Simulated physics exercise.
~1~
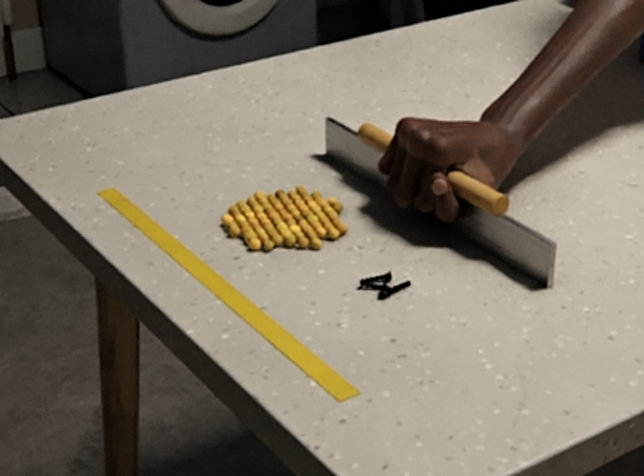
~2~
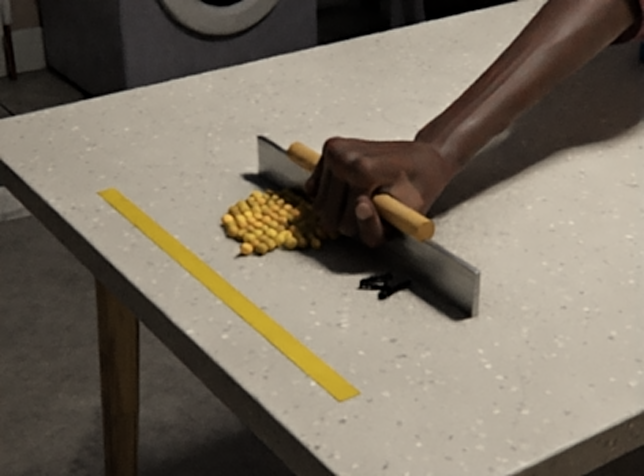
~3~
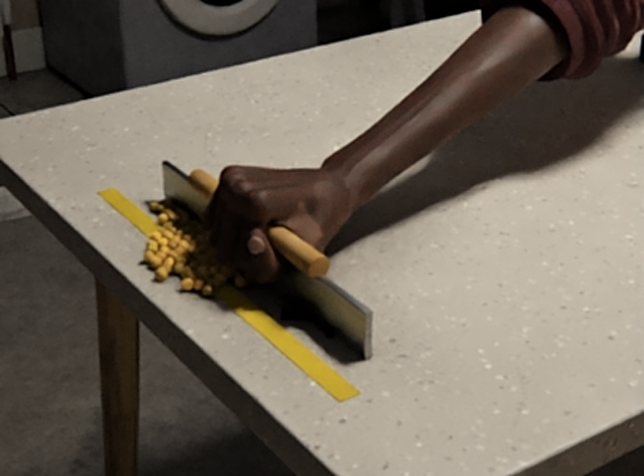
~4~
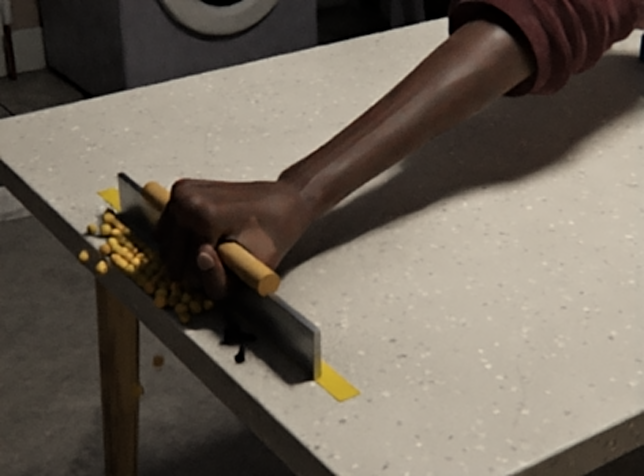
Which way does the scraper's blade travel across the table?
The blade moves to the left, towards the yellow tape.
